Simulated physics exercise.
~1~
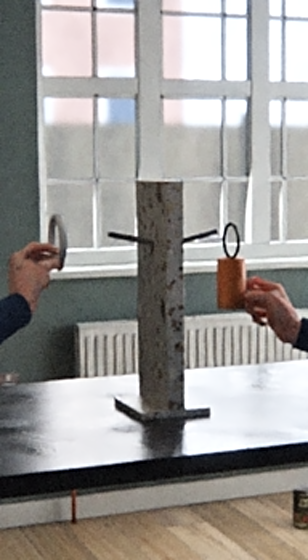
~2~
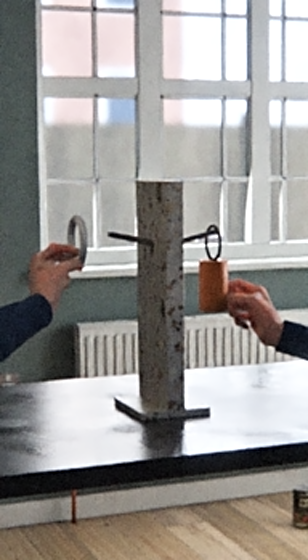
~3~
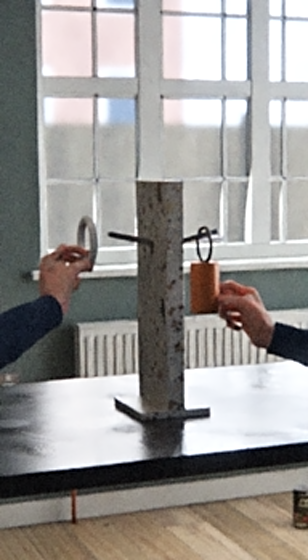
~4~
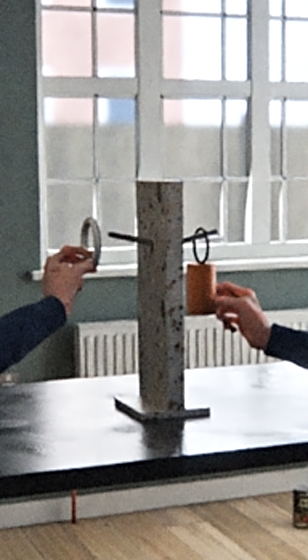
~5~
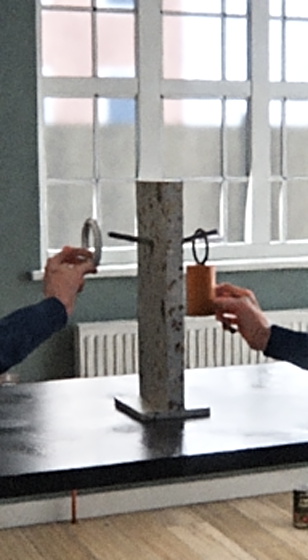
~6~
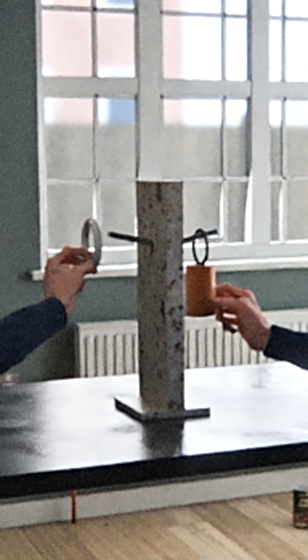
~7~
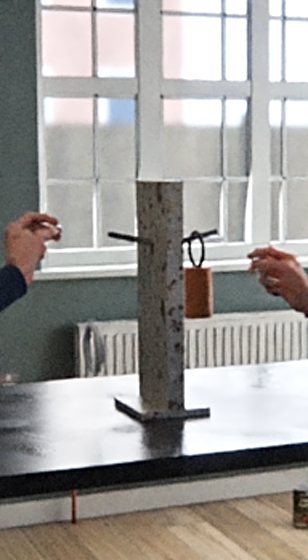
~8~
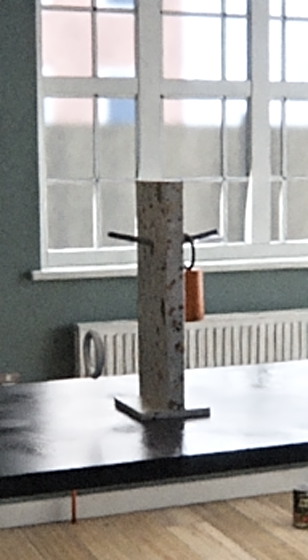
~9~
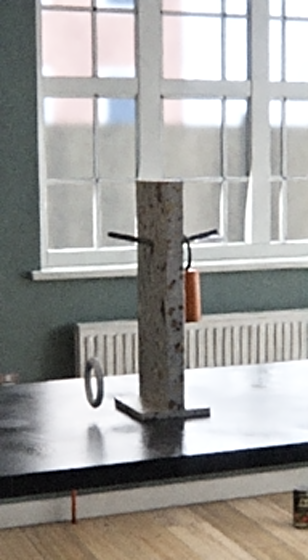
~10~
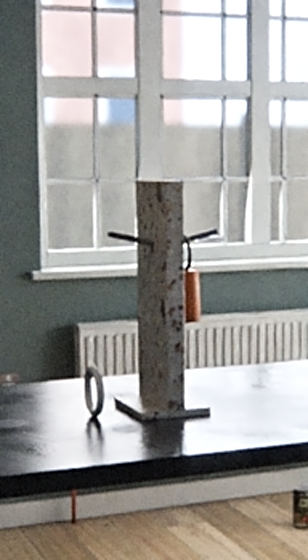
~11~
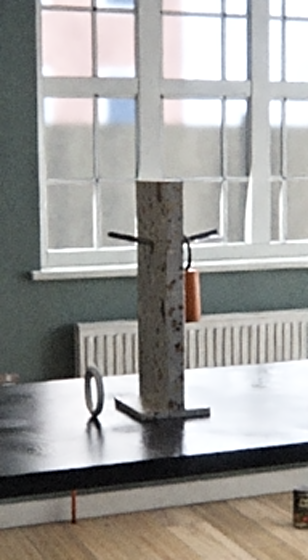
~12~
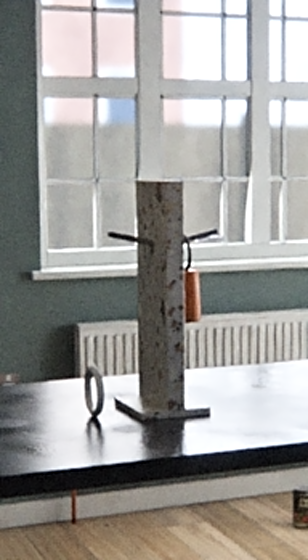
White tape roll dropping onto the table and standing on edge after two hands let go, while an orange lantern stays hooked on the stand's right peg.
